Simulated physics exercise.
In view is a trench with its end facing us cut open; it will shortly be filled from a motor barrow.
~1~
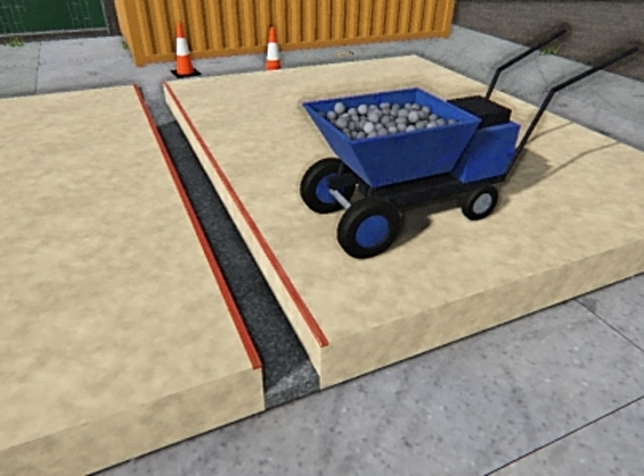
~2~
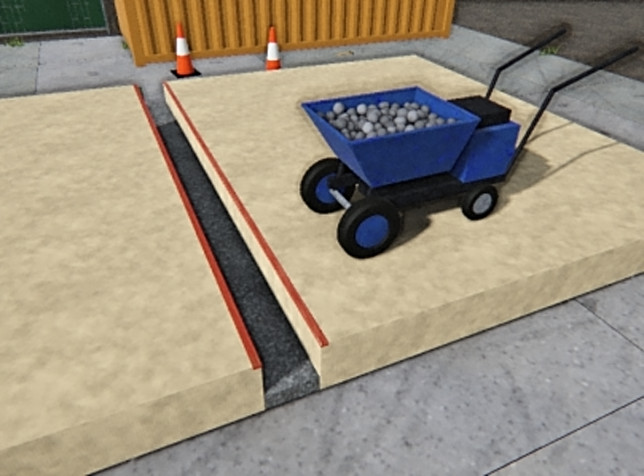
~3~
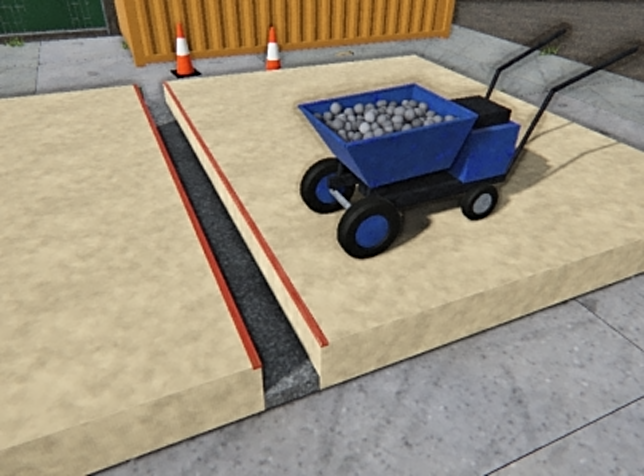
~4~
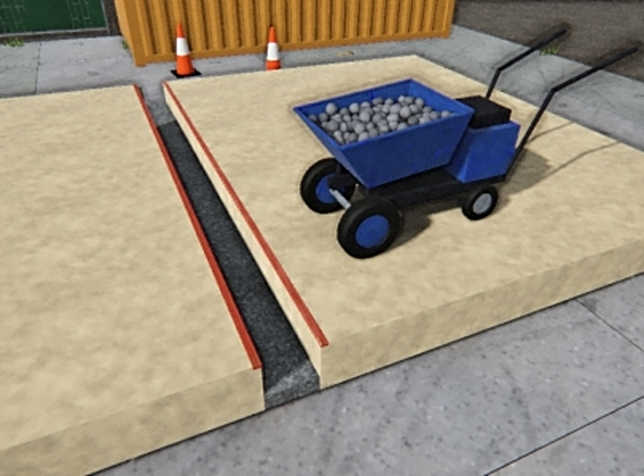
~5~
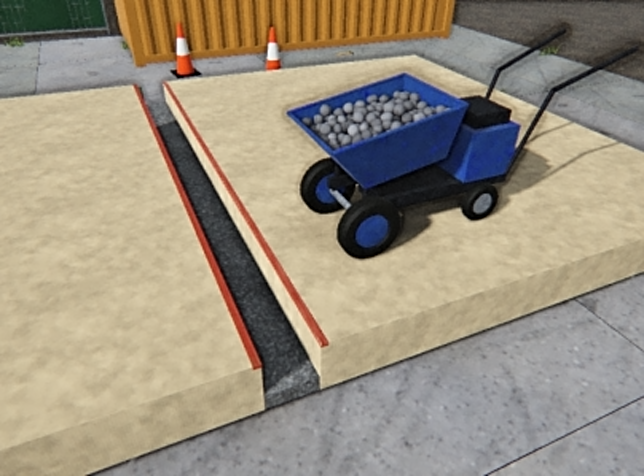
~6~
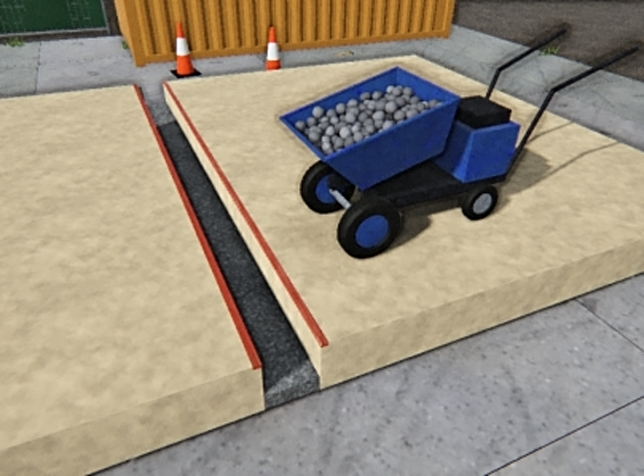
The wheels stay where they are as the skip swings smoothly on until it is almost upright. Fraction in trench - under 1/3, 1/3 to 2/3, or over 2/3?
Over 2/3.
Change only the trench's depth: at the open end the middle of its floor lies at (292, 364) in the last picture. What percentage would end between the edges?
Close to 50 per cent.
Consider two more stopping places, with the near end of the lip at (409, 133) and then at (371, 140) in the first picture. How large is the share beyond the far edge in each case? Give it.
Near 0 % and 0 %.
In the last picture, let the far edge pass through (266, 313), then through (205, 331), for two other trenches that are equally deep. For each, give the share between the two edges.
Close to 40 per cent in the first, close to 100 per cent in the second.
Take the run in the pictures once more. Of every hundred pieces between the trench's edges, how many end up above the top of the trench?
Share: Around 10 %.
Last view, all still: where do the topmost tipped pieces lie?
The top settles at about (241, 249).
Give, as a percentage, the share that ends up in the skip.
Around 5 in a hundred.
Just after the last frame, skip tipped steeply; every one in the skip.
A moment on, skip tipped right over; the larger part in the skip; roughly a quarter in or heaped over the trench; just a few beyond it; just a few falling.
Further on, skip tipped right over; roughly a quarter in the skip; roughly two thirds in or heaped over the trench; about a tenth beyond it.
When it is over, skip tipped right over; about a tenth in the skip; the larger part in or heaped over the trench; about a tenth beyond it.
